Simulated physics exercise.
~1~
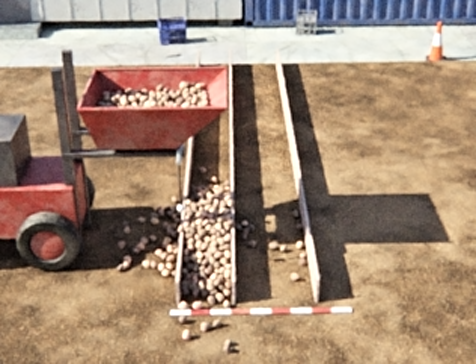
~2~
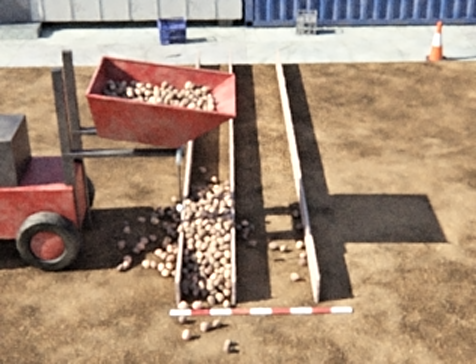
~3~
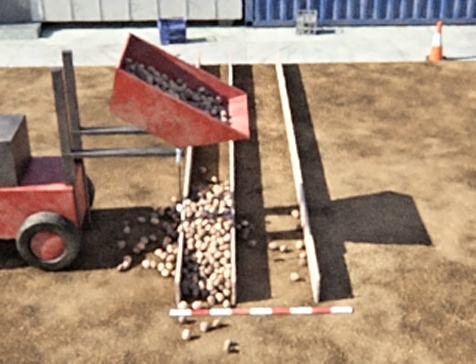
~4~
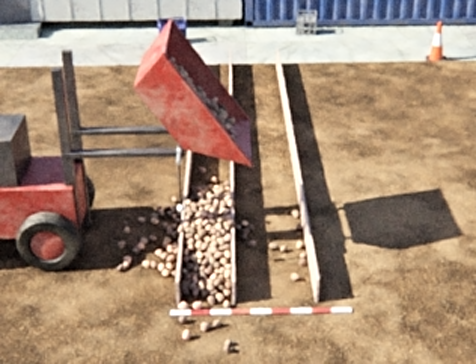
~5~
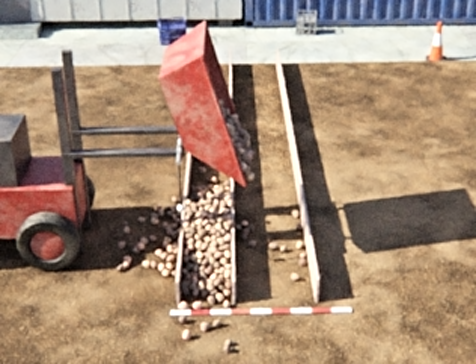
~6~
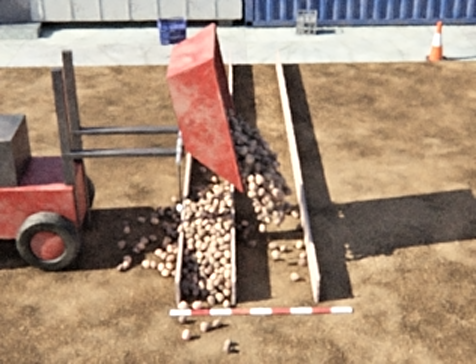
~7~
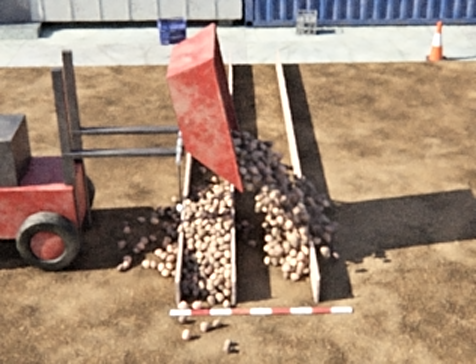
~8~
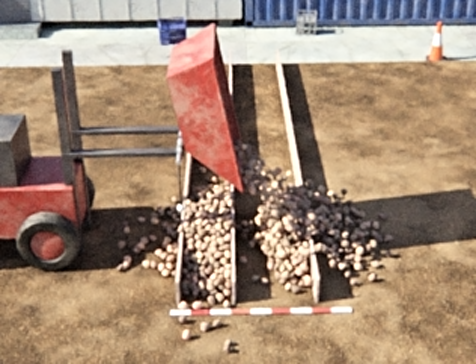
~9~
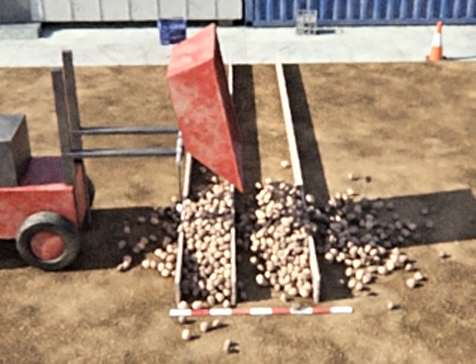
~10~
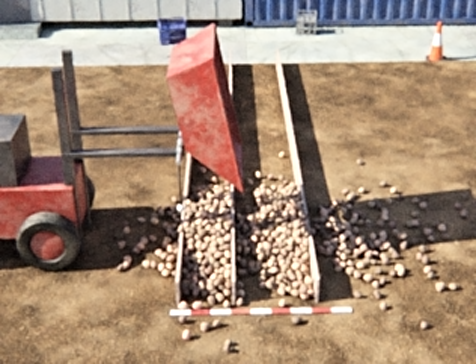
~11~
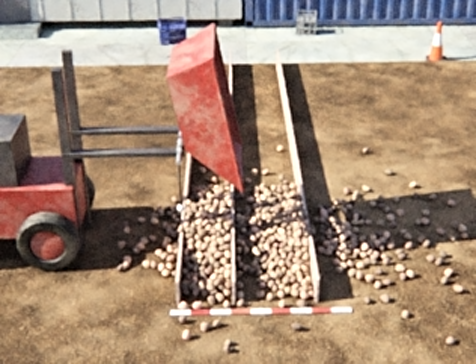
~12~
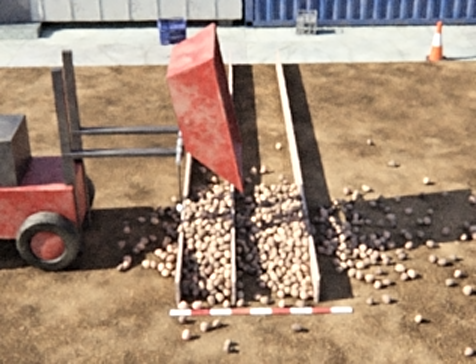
A red skip on a forklift tips right, spilling round stones between planks and beyond them.
